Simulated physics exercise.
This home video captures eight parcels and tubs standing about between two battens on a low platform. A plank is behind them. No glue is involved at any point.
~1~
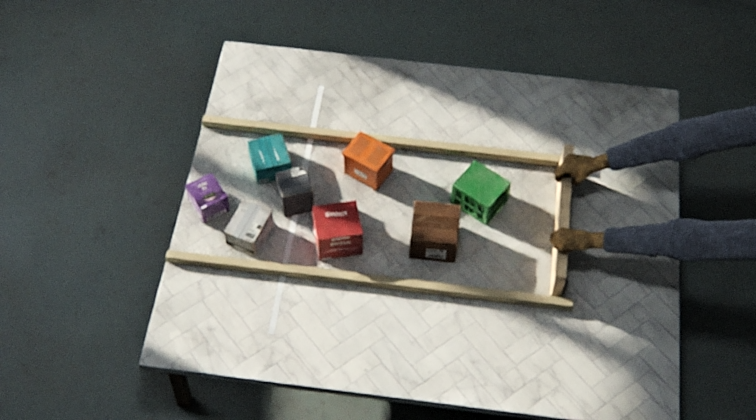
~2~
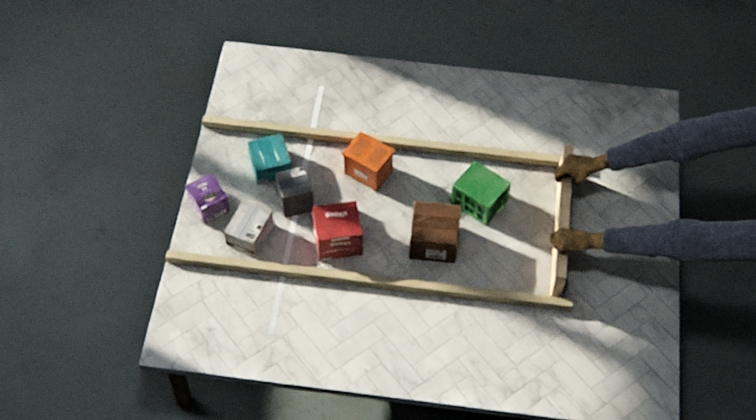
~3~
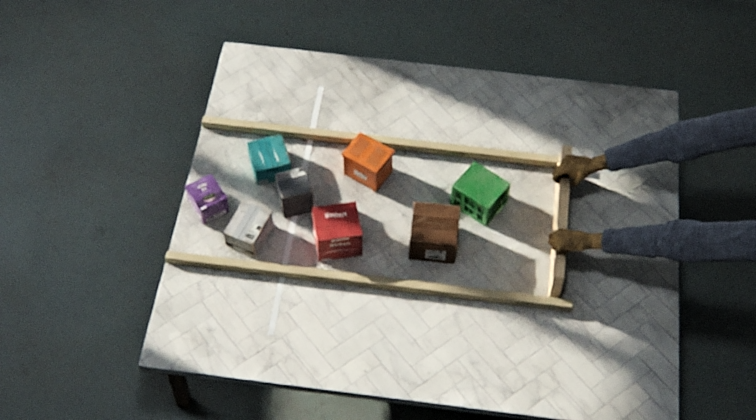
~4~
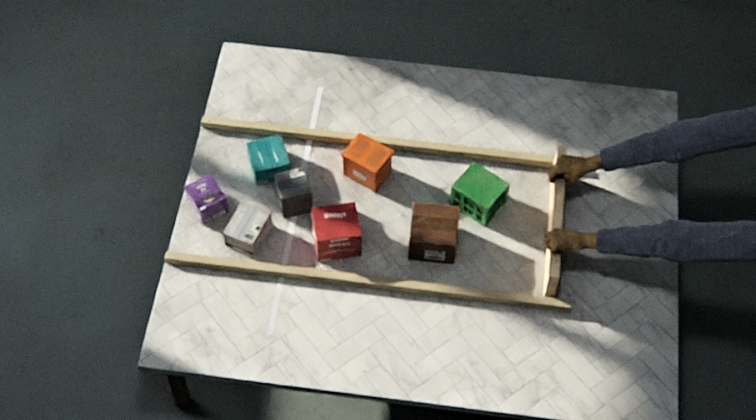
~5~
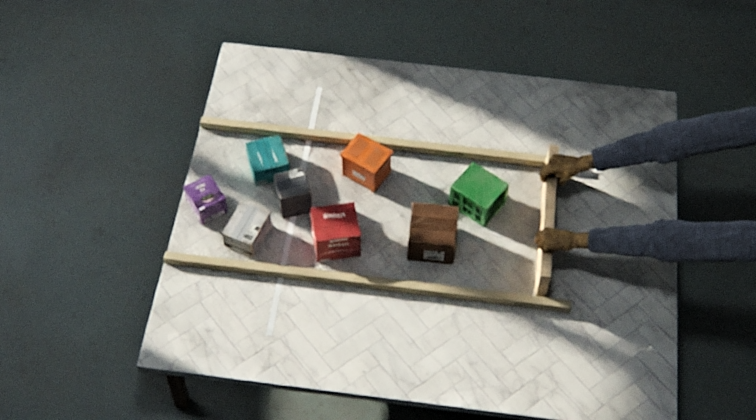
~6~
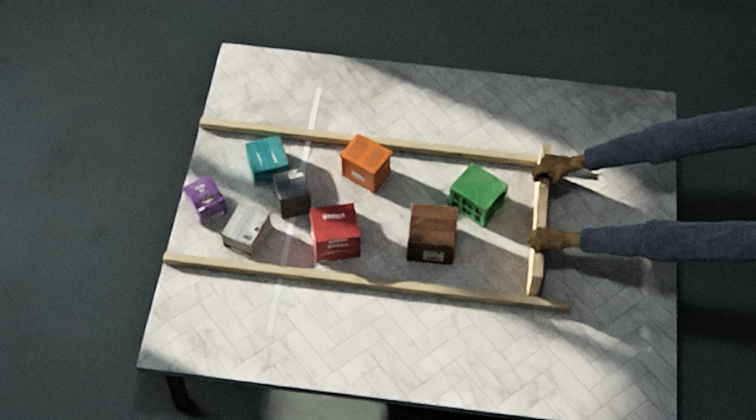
Eight coloured boxes stand between two pale wooden strips on a light, herringbone-patterned platform, seen from high above against a dark floor. Purple, white, turquoise and grey ones cluster at the left near a pale line, with red and orange in the middle, brown and green farther right. Two gloved hands slide a plank slightly left at the right end, while the boxes and view stay practically still.
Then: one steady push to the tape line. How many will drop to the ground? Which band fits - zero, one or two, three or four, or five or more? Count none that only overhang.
The band that fits is zero.
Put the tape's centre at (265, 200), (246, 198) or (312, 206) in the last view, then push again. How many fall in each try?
In order: 2, 3 and 0.
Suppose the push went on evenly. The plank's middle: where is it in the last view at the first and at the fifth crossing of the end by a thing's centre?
At (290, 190) for the first, at (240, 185) for the fifth.
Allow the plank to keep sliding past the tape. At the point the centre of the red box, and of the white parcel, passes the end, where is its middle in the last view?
The middle is at (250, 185) when it's the red box, and at (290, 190) when it's the white parcel.
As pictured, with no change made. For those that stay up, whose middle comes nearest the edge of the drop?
The white parcel winds up nearest.
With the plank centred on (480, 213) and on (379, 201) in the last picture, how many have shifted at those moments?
I get 1 at the one place and 4 at the other.
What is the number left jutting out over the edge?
Result: 2.
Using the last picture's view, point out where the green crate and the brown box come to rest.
In the last picture the green crate sits around (274, 180) and the brown box around (266, 215).
Soon after, none off yet; purple box at rest near (205, 200); white parcel at rest near (247, 230); turquoise parcel at rest near (267, 161).
In the end, the number that fall off is zero.
